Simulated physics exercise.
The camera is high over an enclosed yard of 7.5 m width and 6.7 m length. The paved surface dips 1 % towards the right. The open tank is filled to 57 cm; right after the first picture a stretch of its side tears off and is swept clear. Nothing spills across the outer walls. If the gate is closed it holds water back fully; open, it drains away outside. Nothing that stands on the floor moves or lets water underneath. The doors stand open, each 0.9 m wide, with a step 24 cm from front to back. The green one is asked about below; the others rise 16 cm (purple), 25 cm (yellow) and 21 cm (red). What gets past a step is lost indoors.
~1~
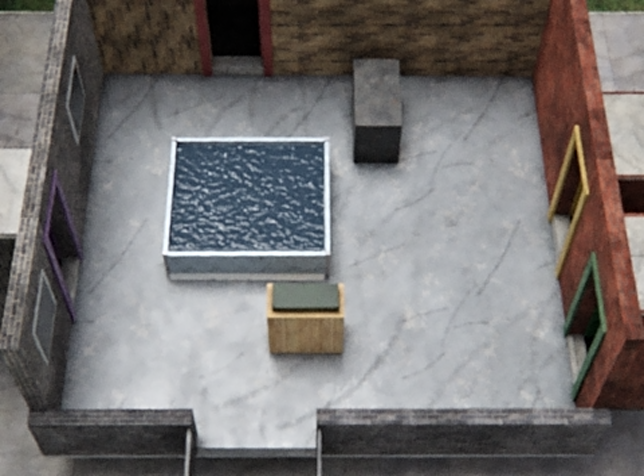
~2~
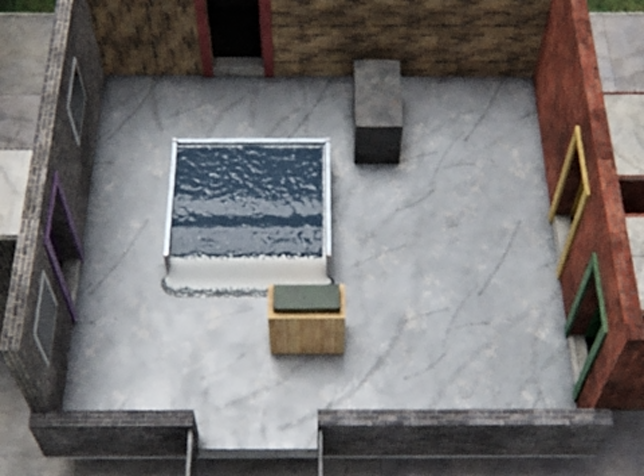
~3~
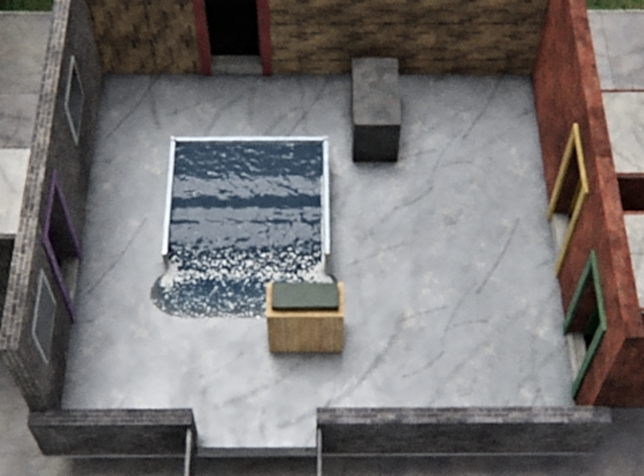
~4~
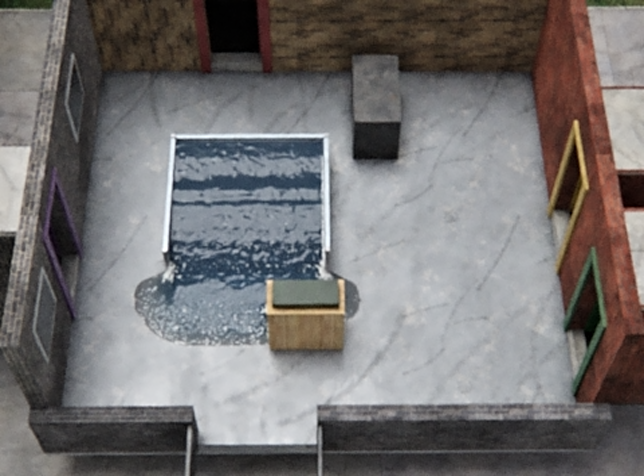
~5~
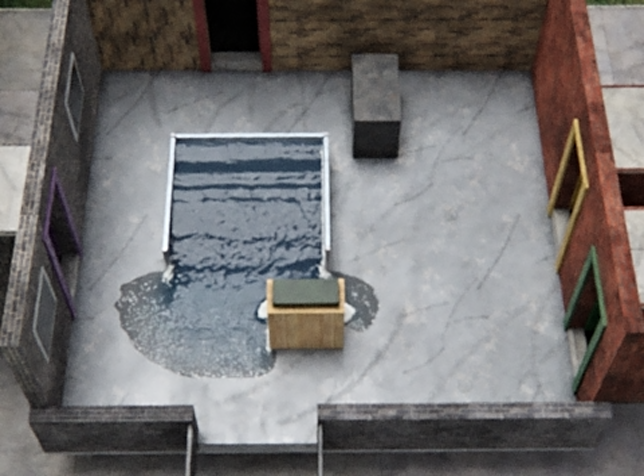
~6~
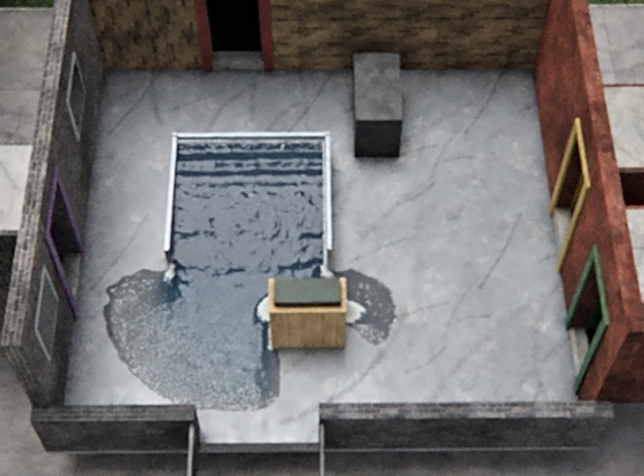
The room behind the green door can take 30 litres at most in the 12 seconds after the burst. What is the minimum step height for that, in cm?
At least 6.5 cm or so.
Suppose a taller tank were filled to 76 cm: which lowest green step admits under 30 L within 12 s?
About 9.5 cm.
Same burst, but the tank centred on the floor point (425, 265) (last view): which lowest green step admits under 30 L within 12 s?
Then roughly 24 cm.
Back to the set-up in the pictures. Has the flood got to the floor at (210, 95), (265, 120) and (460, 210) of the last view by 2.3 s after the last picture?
In turn: Still dry, dry, wet.
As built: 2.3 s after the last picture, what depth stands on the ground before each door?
Depths in cm: Purple 5, yellow 13, red 0, green 11.
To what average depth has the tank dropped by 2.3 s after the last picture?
Some 15 cm.
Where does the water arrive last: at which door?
Last comes the red one.
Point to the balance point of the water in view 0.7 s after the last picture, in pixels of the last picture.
Near (250, 255).
Then, 0.7 s after the last picture water covers 25 % of the floor, deepest (41 cm) near (289, 305); it has not reached the green door.
Then, 2.3 s after the last picture water covers 50 % of the floor, deepest (32 cm) near (62, 427); 11 cm at the green door, 1 litre in over its 10 cm step.
Then, 11.3 s after the last picture water covers 95 % of the floor, deepest (14 cm) near (528, 79); 8 cm at the green door, 3 litres in over its 10 cm step.
At the green door as built, the water peaked near 12 cm, 1.9 s after the last picture.
Run again over the same 12 s with other heights there, 41 litres in over 6 cm, 10 litres over 8.5 cm. The limit of 30 litres is kept from about 6.5 cm up.
